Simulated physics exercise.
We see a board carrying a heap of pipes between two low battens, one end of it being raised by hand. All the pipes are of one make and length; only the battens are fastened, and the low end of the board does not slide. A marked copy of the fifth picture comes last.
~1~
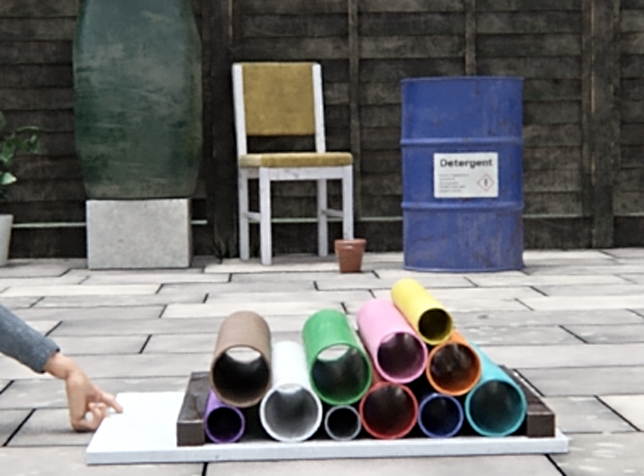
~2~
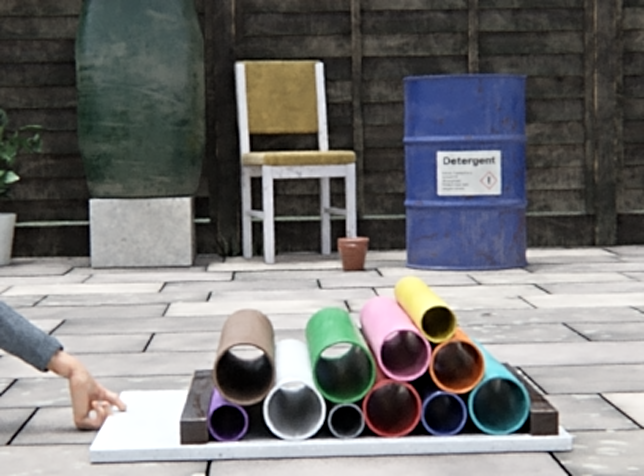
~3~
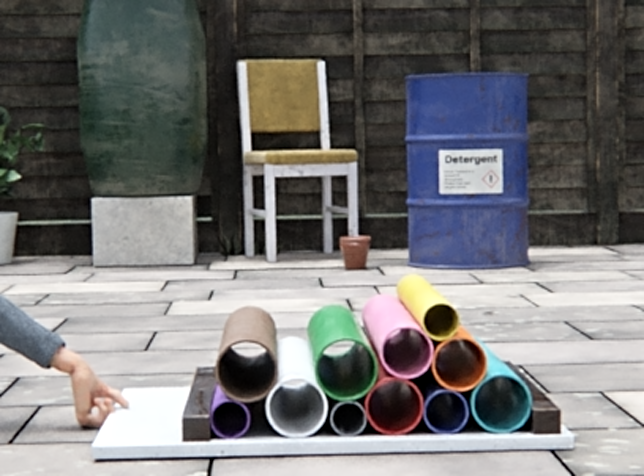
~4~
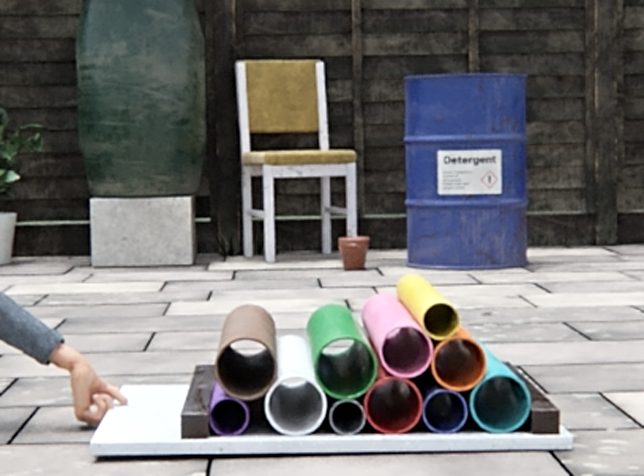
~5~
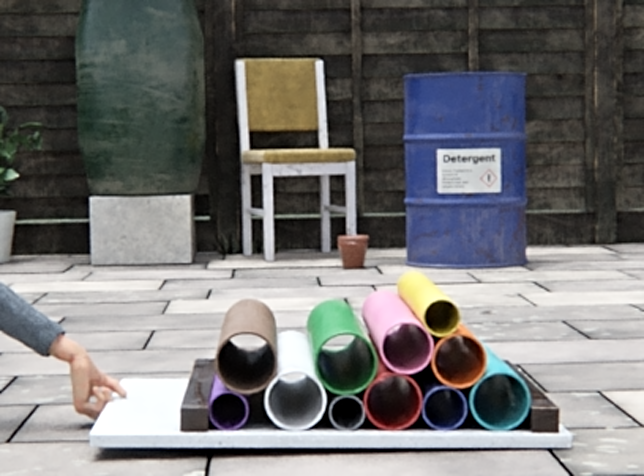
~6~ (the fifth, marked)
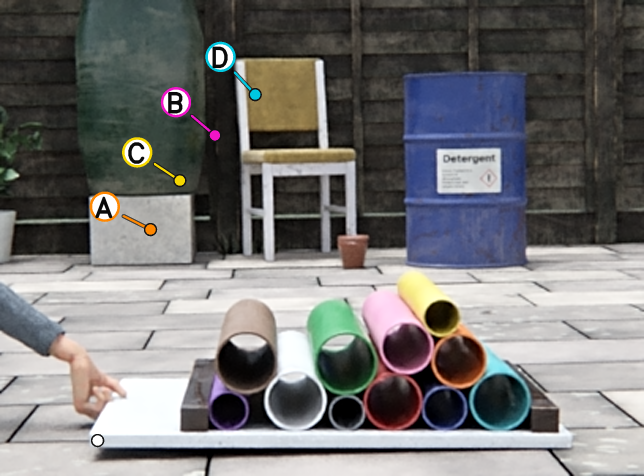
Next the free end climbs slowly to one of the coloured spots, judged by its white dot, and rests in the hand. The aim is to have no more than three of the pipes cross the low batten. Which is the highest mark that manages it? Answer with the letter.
The last mark within the limit is B.
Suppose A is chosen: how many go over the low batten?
The count is one.
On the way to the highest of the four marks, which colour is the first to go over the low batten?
It is the yellow one.
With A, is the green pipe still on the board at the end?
Yes, with A.
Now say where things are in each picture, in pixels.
Turquoise pipe (496, 407); brown pipe (241, 375); orange pipe (454, 368), in the first picture.
Orange pipe (457, 366); pink pipe (404, 354), in the second picture.
Board (327, 404); purple pipe (230, 419); white pipe (297, 407); blue pipe (446, 412), in the third picture.
Board (327, 403); purple pipe (229, 417); white pipe (296, 405), in the fourth picture.
Board (326, 398); purple pipe (228, 411); white pipe (296, 400), in the fifth picture.
On the copy, A at (150, 230); B at (215, 136); C at (180, 181); D at (255, 95); the white dot at (97, 440).
On B. First, board at 21°.
Then, board at 41°.
Finally, board at 42°, three over the low batten (orange, pink, yellow).
By contrast, A one over the low batten (yellow); C three over the low batten (orange, pink, yellow); D five over the low batten.
